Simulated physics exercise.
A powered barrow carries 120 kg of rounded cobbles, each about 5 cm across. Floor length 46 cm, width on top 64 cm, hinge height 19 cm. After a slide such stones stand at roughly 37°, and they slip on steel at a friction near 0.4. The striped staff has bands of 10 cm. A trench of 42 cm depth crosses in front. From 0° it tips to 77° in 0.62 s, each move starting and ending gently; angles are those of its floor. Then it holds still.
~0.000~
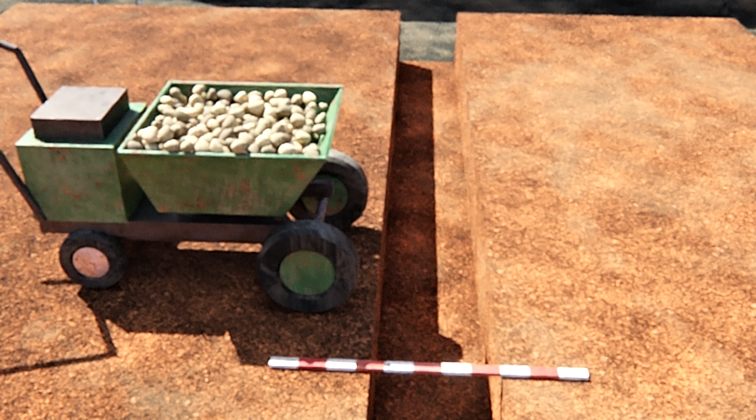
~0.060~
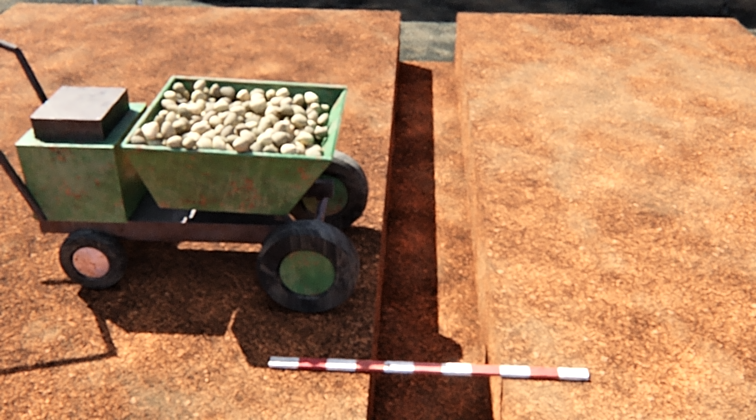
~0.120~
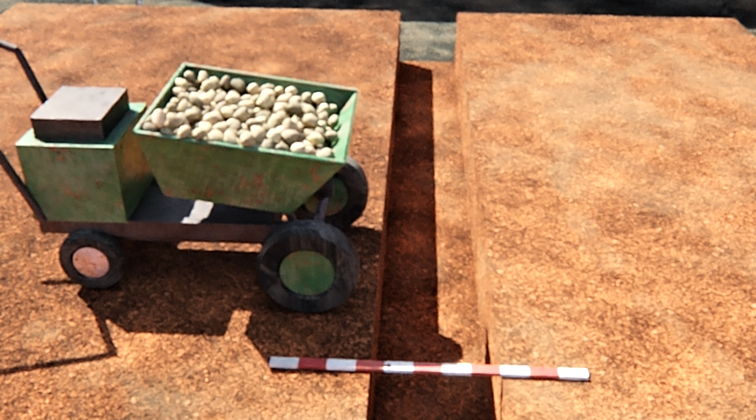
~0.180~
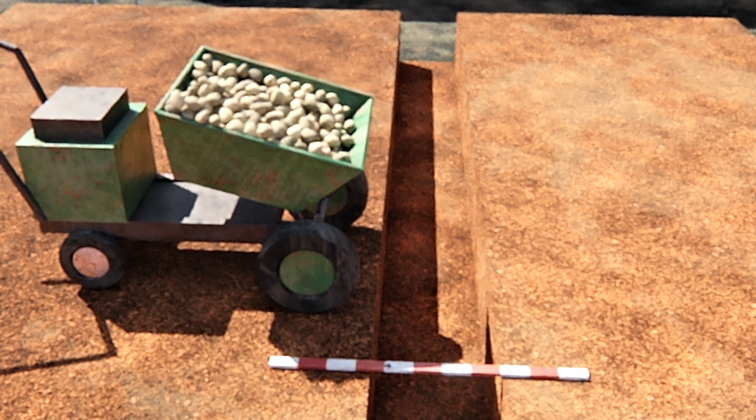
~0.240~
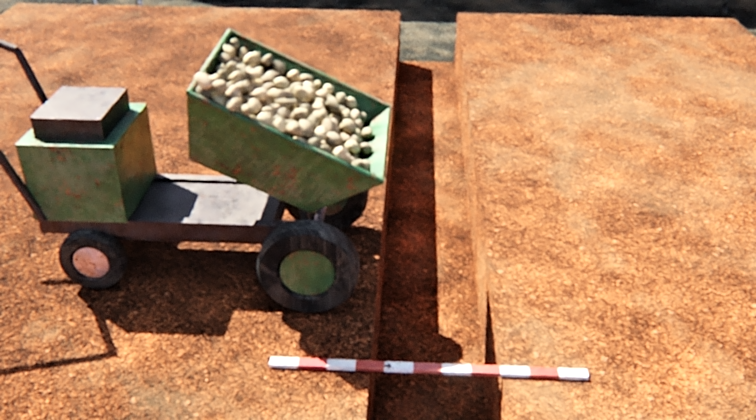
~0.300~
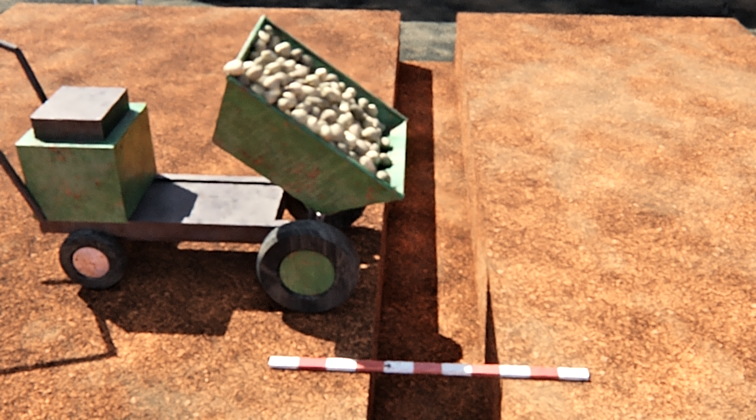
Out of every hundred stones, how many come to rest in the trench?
About 42 per cent.
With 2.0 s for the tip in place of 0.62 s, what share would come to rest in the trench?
In that case some 75 per cent.
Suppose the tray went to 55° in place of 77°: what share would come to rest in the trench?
In that case some 25 per cent.
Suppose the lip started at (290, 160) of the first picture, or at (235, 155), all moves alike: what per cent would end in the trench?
Near 70 per cent from the first place, 100 from the second.
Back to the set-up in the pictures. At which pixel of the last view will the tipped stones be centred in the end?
Their middle is at about (519, 268).
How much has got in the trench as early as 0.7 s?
About 20 per cent by then.
After 0.5 s the floor is at 64°; 100 % in the tray; the foremost stones are at (432, 209).
After 0.7 s the floor is at 77°; 51 % in the tray, 19 % in the trench, 30 % past the trench; the foremost stones are at (552, 290).
After 1.1 s the floor is at 77°; 8 % in the tray, 33 % in the trench, 59 % past the trench; the foremost stones are past the picture's edge.
After 3.0 s the floor is at 77°; 0 % in the tray, 42 % in the trench, 58 % past the trench; the foremost stones are past the picture's edge.
